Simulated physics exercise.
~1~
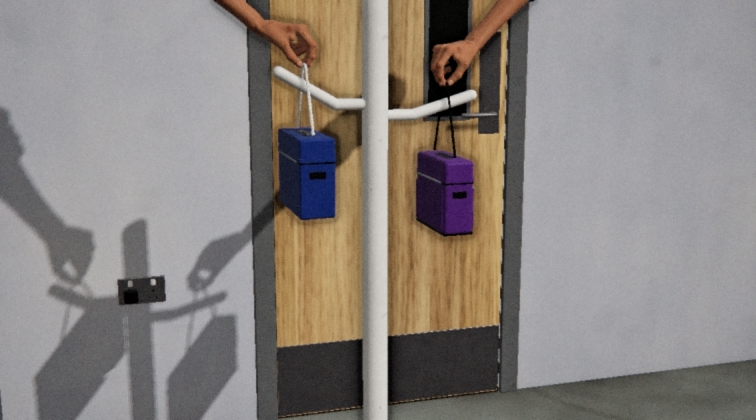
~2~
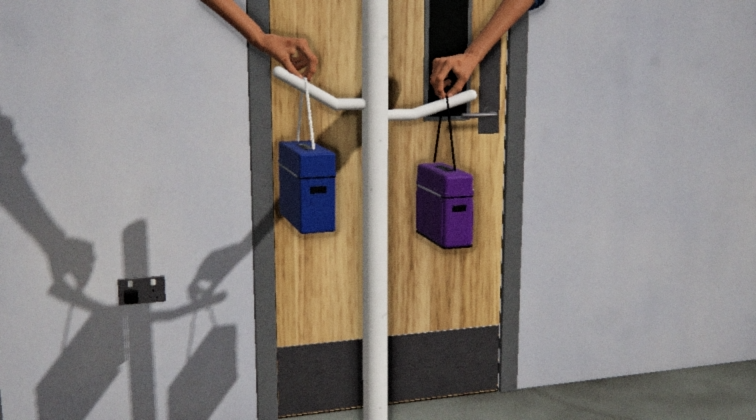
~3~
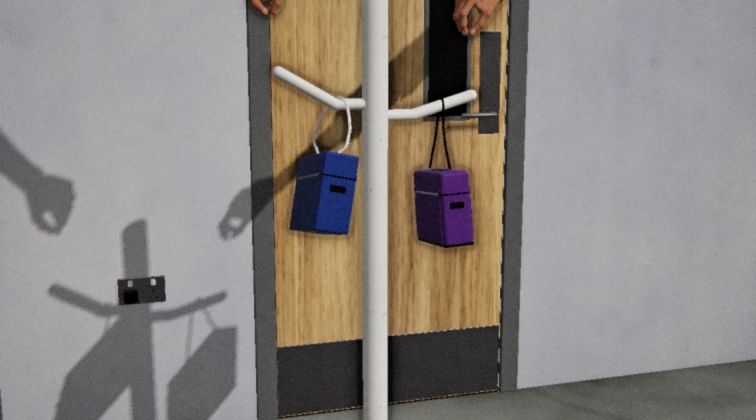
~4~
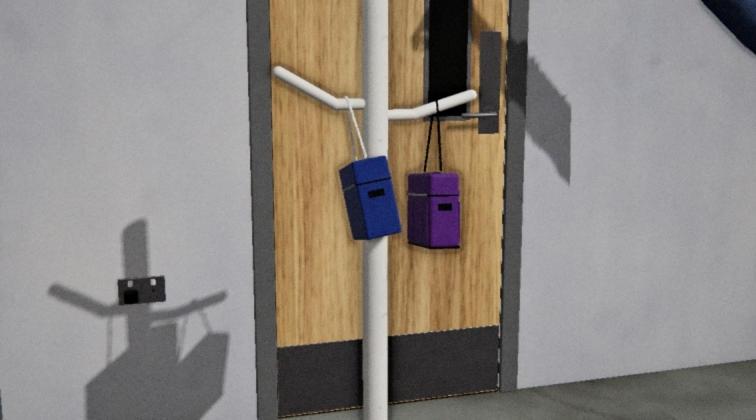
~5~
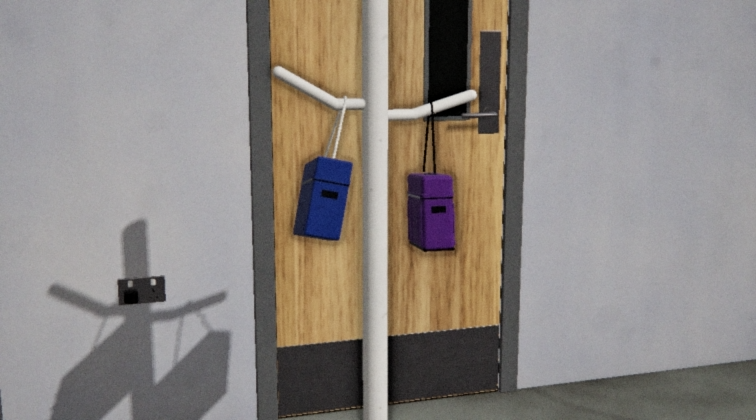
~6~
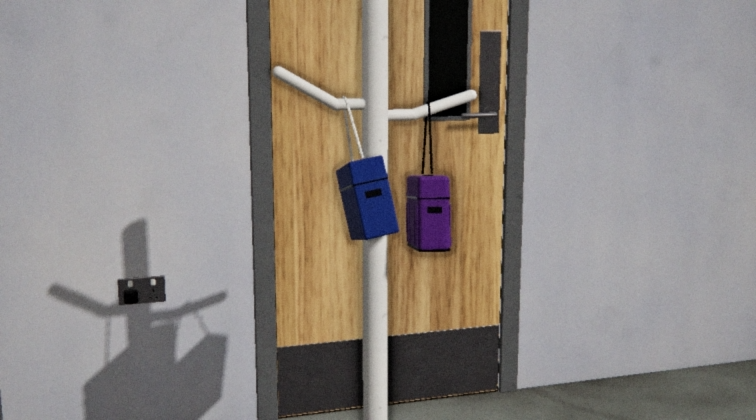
Blue and purple cases being lowered by two hands onto a white post's pegs, the blue one swinging, both left hanging.
